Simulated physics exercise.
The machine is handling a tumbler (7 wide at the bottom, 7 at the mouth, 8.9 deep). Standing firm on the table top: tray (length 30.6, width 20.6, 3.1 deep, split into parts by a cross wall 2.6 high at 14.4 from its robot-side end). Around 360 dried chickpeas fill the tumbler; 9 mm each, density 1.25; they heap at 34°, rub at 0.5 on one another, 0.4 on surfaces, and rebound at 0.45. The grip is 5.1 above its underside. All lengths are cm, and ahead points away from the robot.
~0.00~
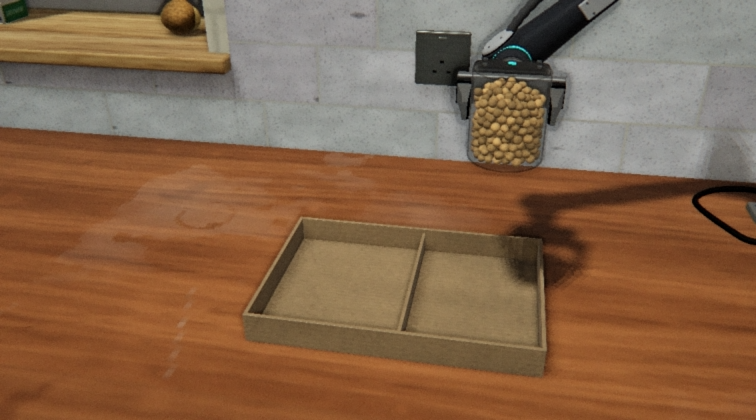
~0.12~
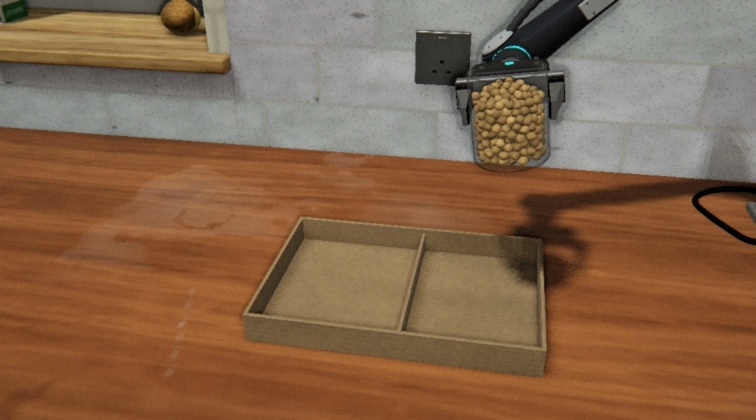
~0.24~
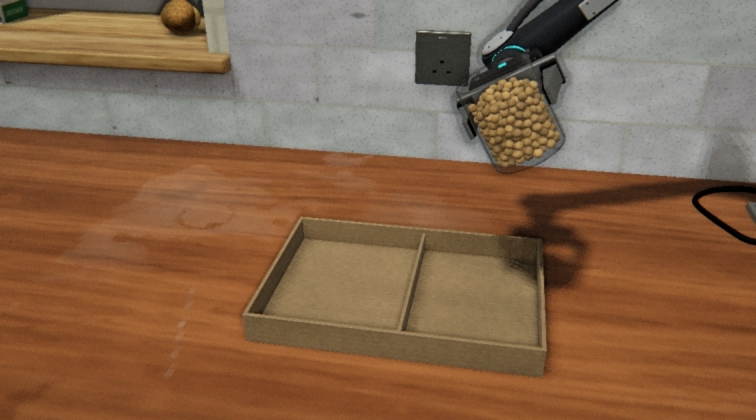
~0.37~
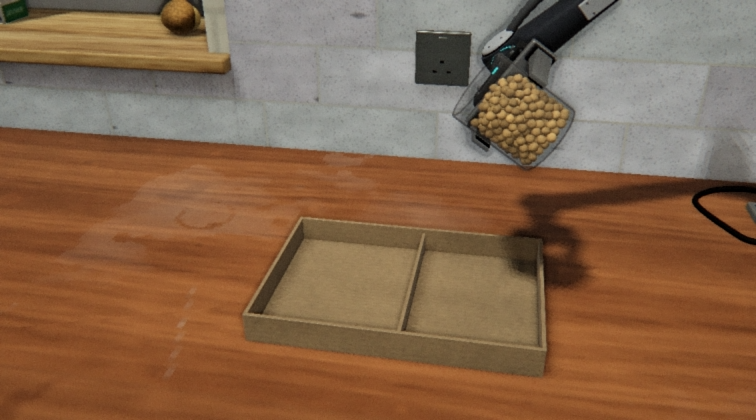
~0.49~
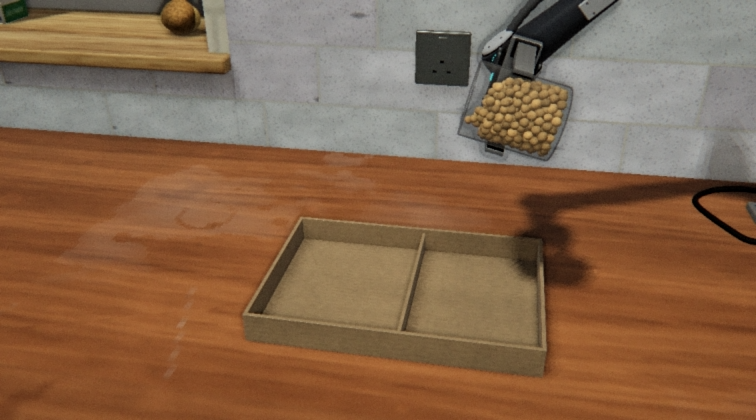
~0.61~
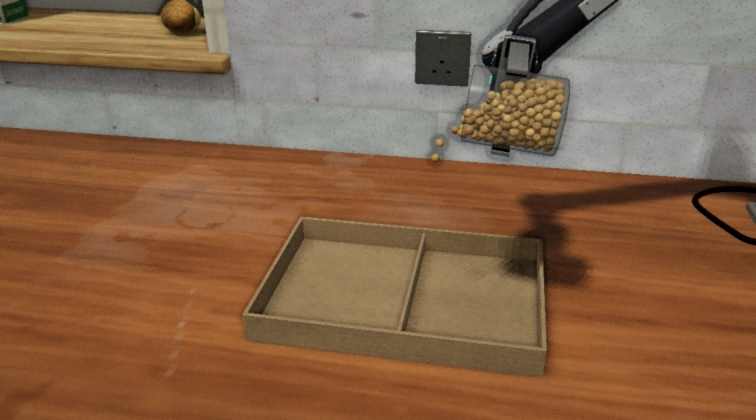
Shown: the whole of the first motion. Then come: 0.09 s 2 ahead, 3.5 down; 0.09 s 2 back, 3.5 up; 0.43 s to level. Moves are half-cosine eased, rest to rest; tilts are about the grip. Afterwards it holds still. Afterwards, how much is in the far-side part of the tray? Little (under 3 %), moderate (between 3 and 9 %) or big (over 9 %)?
In the far-side part of the tray the share is big, over 9 %.
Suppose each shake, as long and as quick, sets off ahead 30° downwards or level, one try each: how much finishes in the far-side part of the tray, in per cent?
Some 30 and 55 per cent.
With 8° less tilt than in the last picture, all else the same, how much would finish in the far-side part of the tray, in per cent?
In that case some 10 per cent.
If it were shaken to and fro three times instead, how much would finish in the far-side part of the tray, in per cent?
It would be near 35 per cent.
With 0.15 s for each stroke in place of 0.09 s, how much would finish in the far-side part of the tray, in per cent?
In that case some 5 per cent.
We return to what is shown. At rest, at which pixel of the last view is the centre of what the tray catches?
Near (368, 288).
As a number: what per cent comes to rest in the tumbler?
Roughly 80 per cent.
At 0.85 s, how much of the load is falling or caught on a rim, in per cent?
Roughly 13 per cent.
After 0.85 s, tilted 79° forward, highest piece 26 above the table; 312 in the tumbler, 6 in the far-side part, 1 in the robot-side part, 46 in flight or on a rim.
After 1.10 s, tilted 16° forward, highest piece 27 above the table; 293 in the tumbler, 47 in the far-side part, 21 in the robot-side part, 4 in flight or on a rim.
After 1.42 s, level, highest piece 27 above the table; 293 in the tumbler, 52 in the far-side part, 19 in the robot-side part, 1 on the table or floor.
After 2.47 s, level, highest piece 27 above the table; 293 in the tumbler, 52 in the far-side part, 19 in the robot-side part, 1 on the table or floor.
At rest, 293 in the tumbler, 52 in the far-side part, 19 in the robot-side part, 1 on the table or floor. That is 14 % in the far-side part of the tray.
